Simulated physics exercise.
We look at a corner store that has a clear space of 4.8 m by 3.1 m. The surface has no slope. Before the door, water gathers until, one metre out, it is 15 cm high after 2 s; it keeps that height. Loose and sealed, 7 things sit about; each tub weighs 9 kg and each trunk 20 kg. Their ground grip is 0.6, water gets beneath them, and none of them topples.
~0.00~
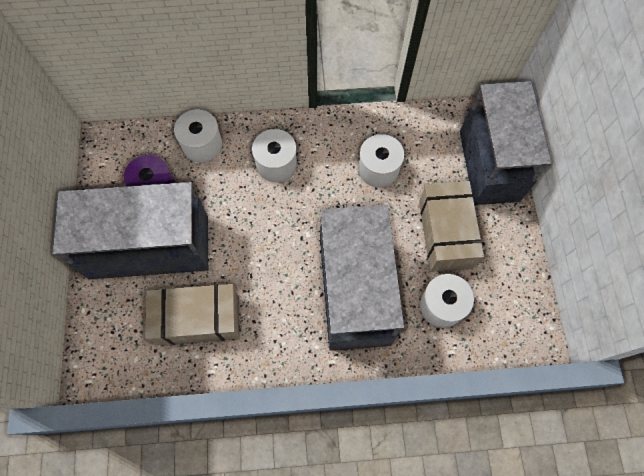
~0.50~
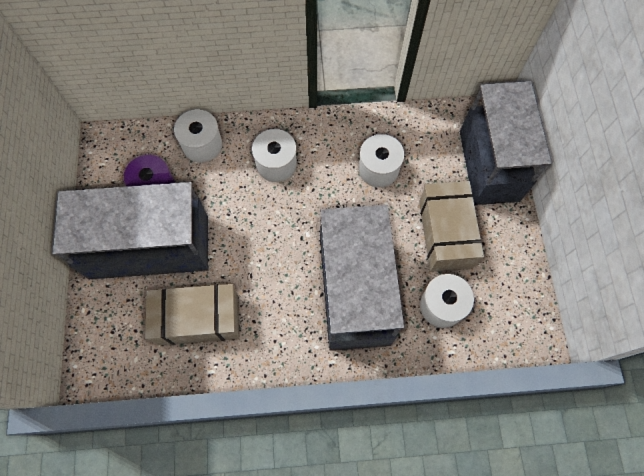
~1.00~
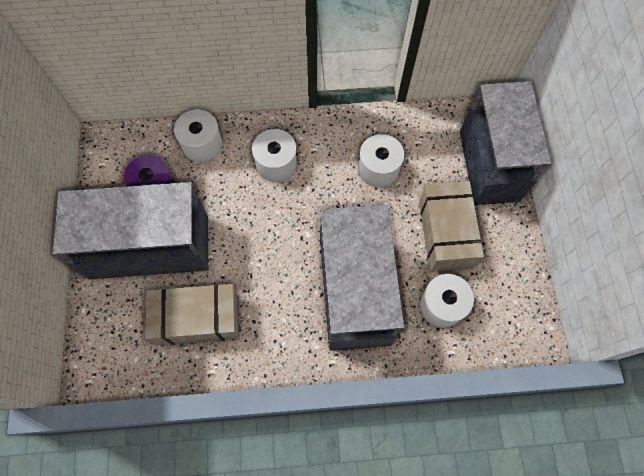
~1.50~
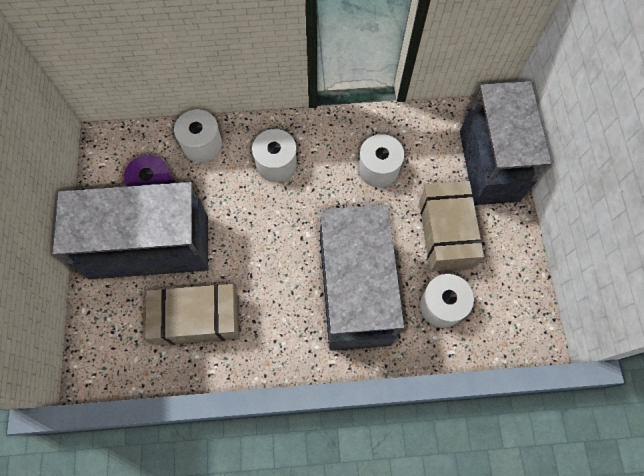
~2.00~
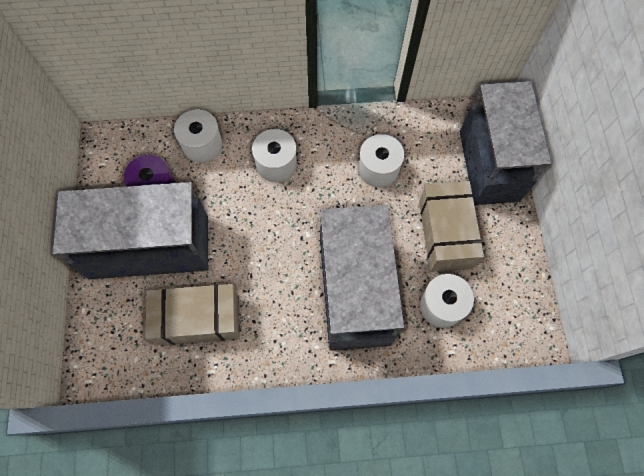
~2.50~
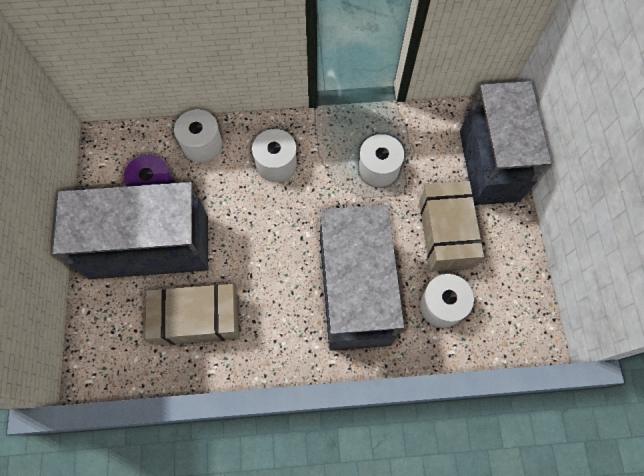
Greenish water covers the paving outside, then seeps through the doorway while the objects stay still.
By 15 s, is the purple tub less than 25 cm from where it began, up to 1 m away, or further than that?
Less than 25 cm away.
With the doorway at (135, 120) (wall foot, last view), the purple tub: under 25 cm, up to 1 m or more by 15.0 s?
The purple tub ends up a great distance away.
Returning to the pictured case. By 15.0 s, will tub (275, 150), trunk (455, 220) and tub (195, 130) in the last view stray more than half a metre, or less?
In turn: Within, beyond, within.
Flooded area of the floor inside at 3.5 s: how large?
I'd estimate close to 3.5 m2.
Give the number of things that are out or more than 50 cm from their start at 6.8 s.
I make it 1 by then.
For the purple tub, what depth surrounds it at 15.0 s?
About 5 cm.
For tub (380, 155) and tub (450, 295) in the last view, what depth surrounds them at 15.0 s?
Roughly 10 and 8 cm.
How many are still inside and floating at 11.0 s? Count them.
3 at that moment.
After 3.5 s the purple tub is near (146, 175), 0.0 m from its start, aground; 0 afloat.
After 6.8 s the purple tub is near (146, 175), 0.0 m from its start, aground; 0 afloat.
After 11.0 s the purple tub is near (146, 175), 0.0 m from its start, aground; 3 afloat.
After 15.0 s the purple tub is near (146, 175), 0.0 m from its start, aground; 5 afloat.
